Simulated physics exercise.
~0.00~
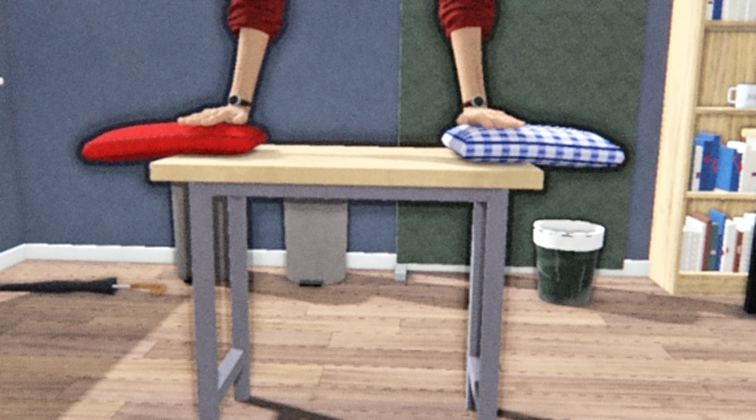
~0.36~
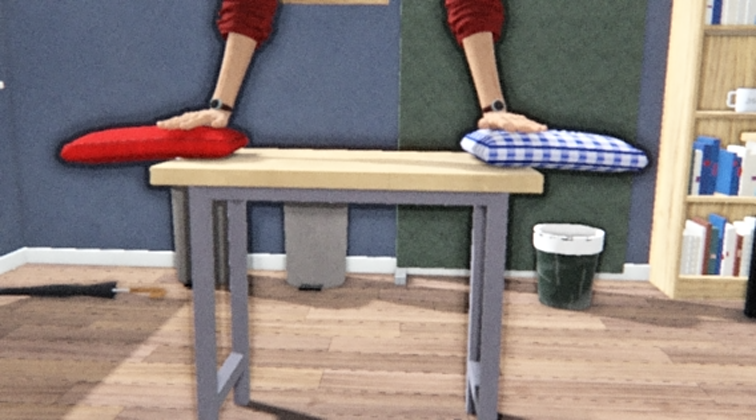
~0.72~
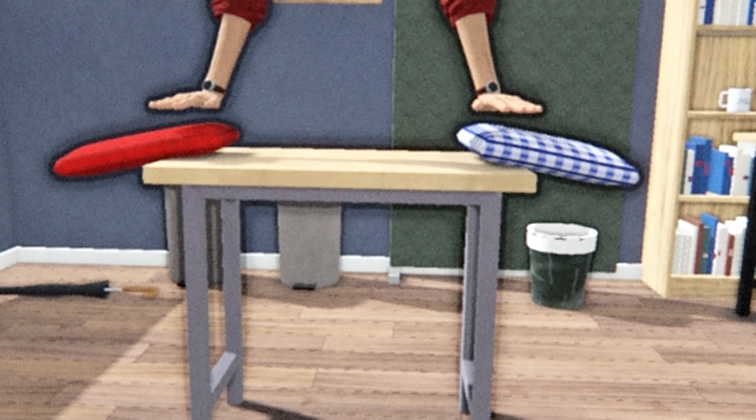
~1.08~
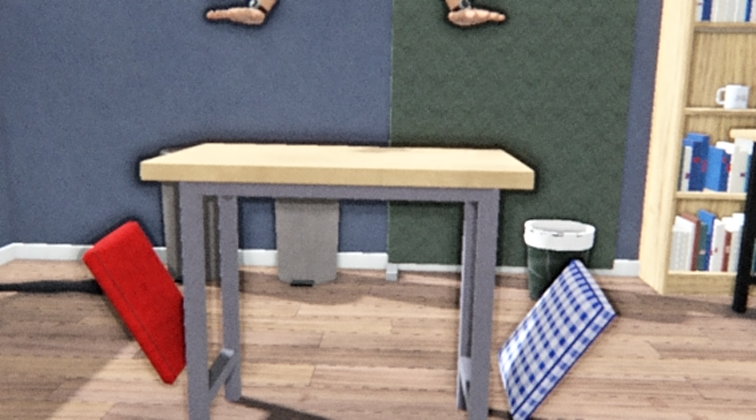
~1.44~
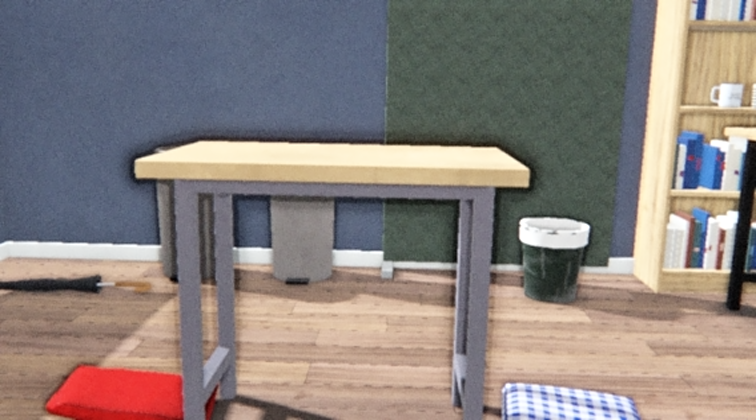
In a room with a bookshelf and a bin, two hands pushed a red pillow and a blue checkered cushion outward to opposite ends of a side table, then lifted away, and both tipped off and dropped to the wooden floor.
